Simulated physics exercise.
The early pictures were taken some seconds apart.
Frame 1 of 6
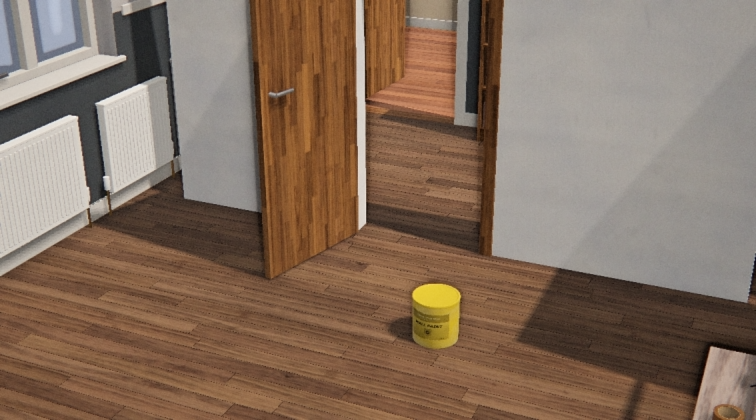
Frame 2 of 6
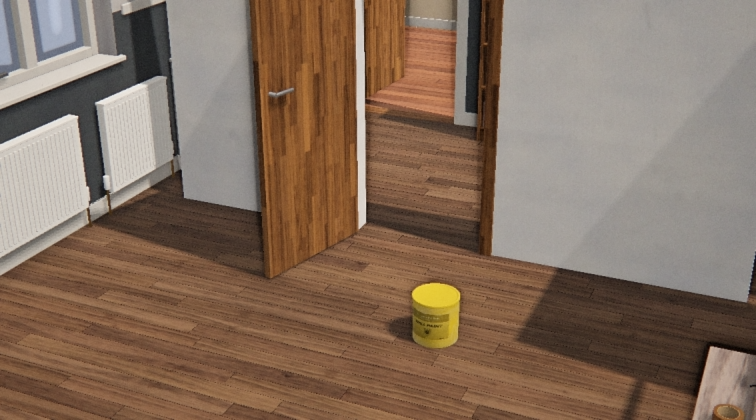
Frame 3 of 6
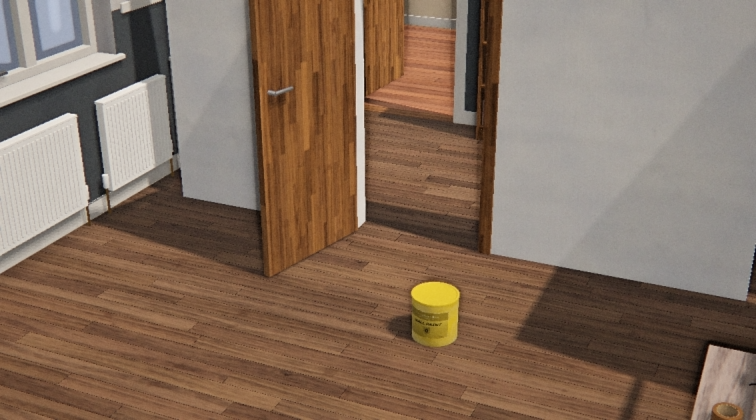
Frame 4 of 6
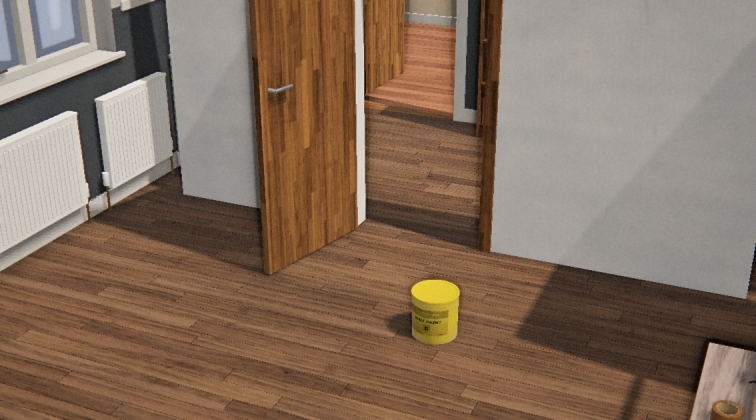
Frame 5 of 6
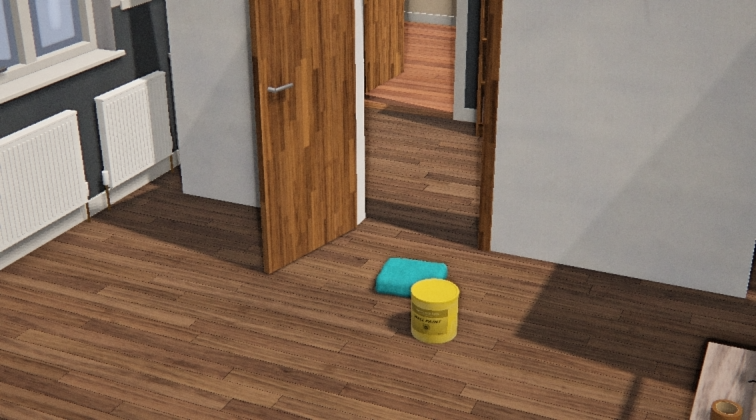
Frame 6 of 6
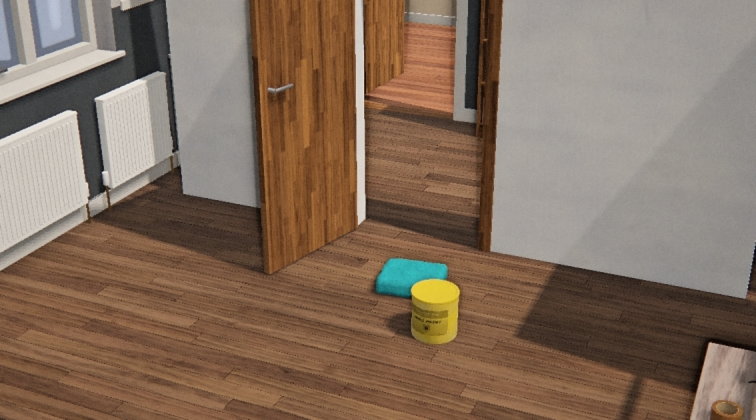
Nothing is seen travelling across this room with a dark wooden floor, viewed from above at an angle, with white radiators under a window on the left. A yellow pail stands on the floor in front of a wide-open wooden door and doorway, between pale walls. The door and pail stay still, the view barely shifts, and a turquoise cushion abruptly appears just behind the pail and lies motionless.
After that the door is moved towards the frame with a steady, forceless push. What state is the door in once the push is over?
When it is over, the door is fully closed.
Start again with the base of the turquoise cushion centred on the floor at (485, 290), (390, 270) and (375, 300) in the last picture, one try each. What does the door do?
It ends up closed first, gets caught second and ends up closed third.
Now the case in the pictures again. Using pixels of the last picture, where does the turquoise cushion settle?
Near pixel (469, 279).
Then, 1.40 s later than the last frame, door 56° open; turquoise cushion moved a little near (416, 279).
Then, 1.90 s later than the last frame, door 35° open; turquoise cushion moved about its own width near (458, 278).
When it is over, door 0° open; moved from the start, turquoise cushion; yellow pail as before. End places, in pixels of the last picture, turquoise cushion near (469, 279).
